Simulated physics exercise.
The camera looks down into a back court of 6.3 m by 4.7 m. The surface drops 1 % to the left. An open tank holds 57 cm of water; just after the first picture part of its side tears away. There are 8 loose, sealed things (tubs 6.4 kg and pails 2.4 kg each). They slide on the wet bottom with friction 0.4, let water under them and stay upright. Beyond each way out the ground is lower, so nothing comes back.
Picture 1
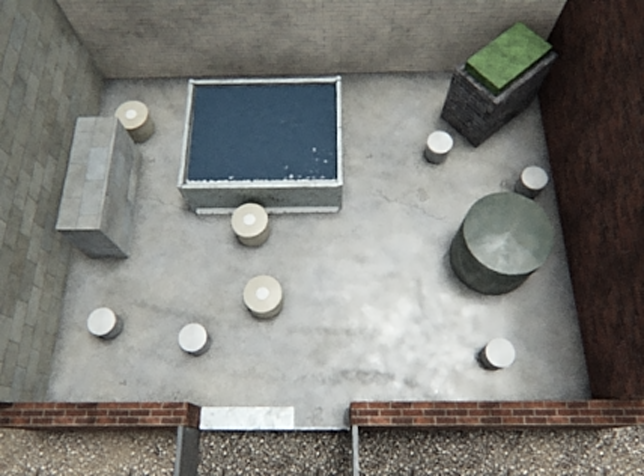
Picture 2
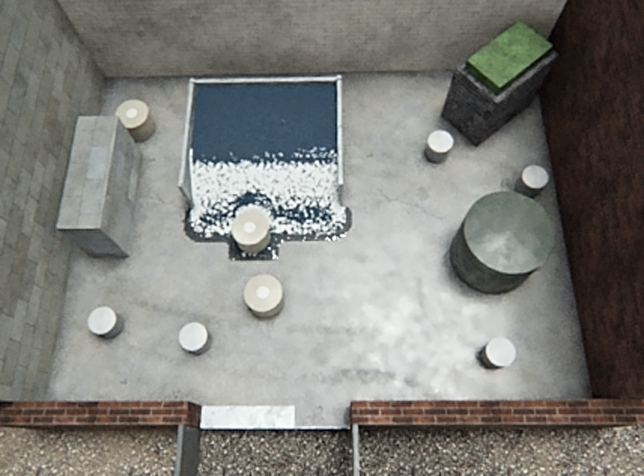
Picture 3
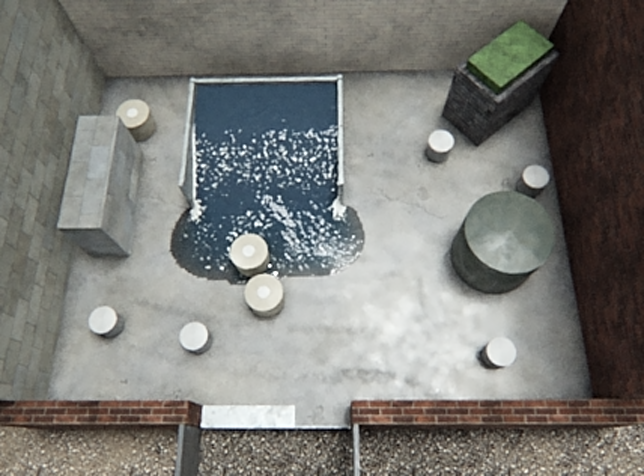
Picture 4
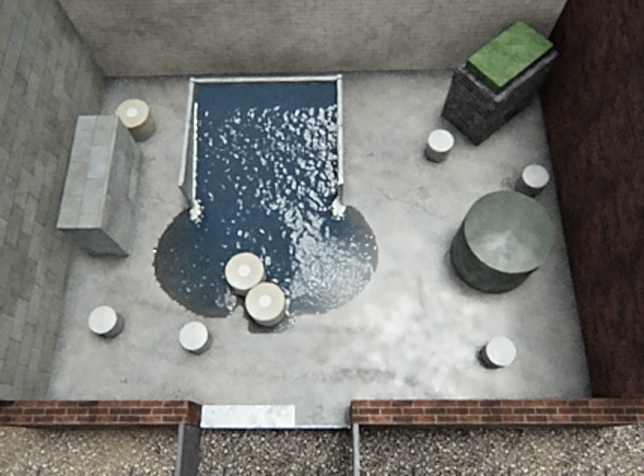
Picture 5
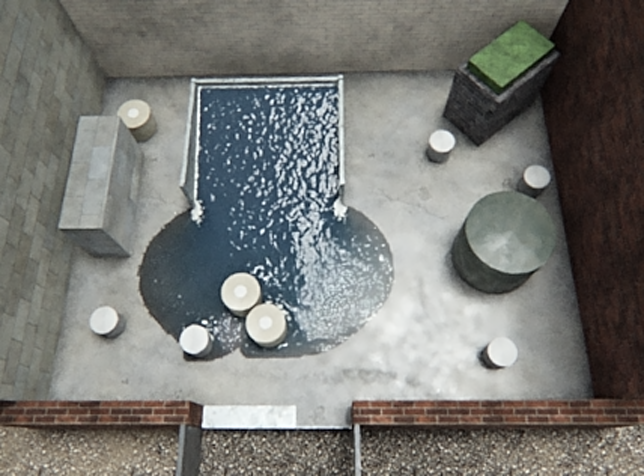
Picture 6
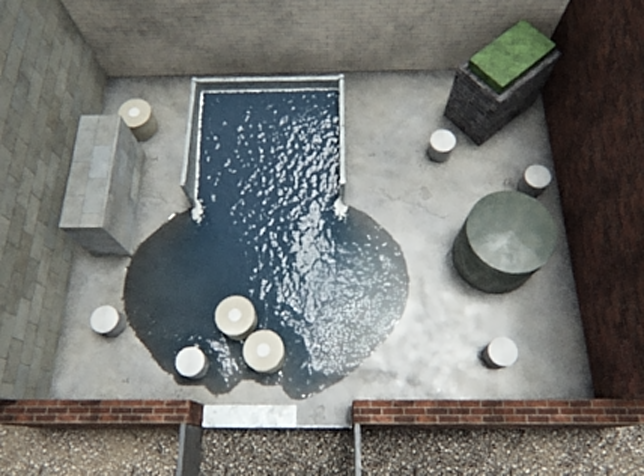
Walled back court seen from above, water pouring from a tank's open front and spreading across the floor, shifting pale tubs.
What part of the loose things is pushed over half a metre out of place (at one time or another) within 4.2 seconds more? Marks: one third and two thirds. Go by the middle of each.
That comes to at least two thirds.
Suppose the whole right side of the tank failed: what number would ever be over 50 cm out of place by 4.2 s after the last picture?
Then 3.
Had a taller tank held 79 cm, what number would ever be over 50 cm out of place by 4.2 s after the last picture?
Then 6.
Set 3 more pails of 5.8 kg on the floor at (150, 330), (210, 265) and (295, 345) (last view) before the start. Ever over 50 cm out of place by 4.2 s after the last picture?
In turn: More, more, over.
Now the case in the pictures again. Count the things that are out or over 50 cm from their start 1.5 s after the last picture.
4 of them.
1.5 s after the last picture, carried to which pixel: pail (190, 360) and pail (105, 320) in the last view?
Around (90, 385) and (51, 354).
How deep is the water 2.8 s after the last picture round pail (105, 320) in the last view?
Roughly 13 cm.
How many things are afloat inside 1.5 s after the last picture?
2 of them.
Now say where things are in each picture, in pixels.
The first picture shows a tub at (250, 220), on the bottom; a tub at (263, 294) rests on the ground; water covers 2.8 m2; 0 of 8 have shifted.
The second picture shows a tub at (250, 228) rests on the ground, 12 cm from its start; a tub at (263, 293), on the bottom; water covers 3.7 m2; 1 of 8 have shifted.
The third picture shows a tub at (249, 251), on the bottom, 44 cm from its start; a tub at (264, 292), on the bottom; water covers 4.9 m2; 1 of 8 have shifted.
The fourth picture shows a tub at (244, 271) rests on the ground, 70 cm from its start; a tub at (265, 301), on the bottom, 11 cm from its start; water covers 6.2 m2; 2 of 8 have shifted.
The fifth picture shows a tub at (241, 292) floats, 95 cm from its start; a tub at (266, 323), on the bottom, 37 cm from its start; 7.7 m2 under water; 2 of 8 have shifted.
The sixth picture shows a tub at (235, 315) floats, 125 cm from its start; a tub at (263, 350) rests on the ground, 69 cm from its start; 9.4 m2 under water; 3 of 8 have shifted.
Then, 0.4 s after the last picture 3 of 8 are over 50 cm from their spots; 2 afloat.
Then, 1.5 s after the last picture 4 of 8 are over 50 cm from their spots; 2 afloat.
Then, 2.8 s after the last picture 5 of 8 are over 50 cm from their spots; 3 afloat.
Then, 4.2 s after the last picture 6 of 8 are over 50 cm from their spots, and 6 have been at some point; 2 afloat.
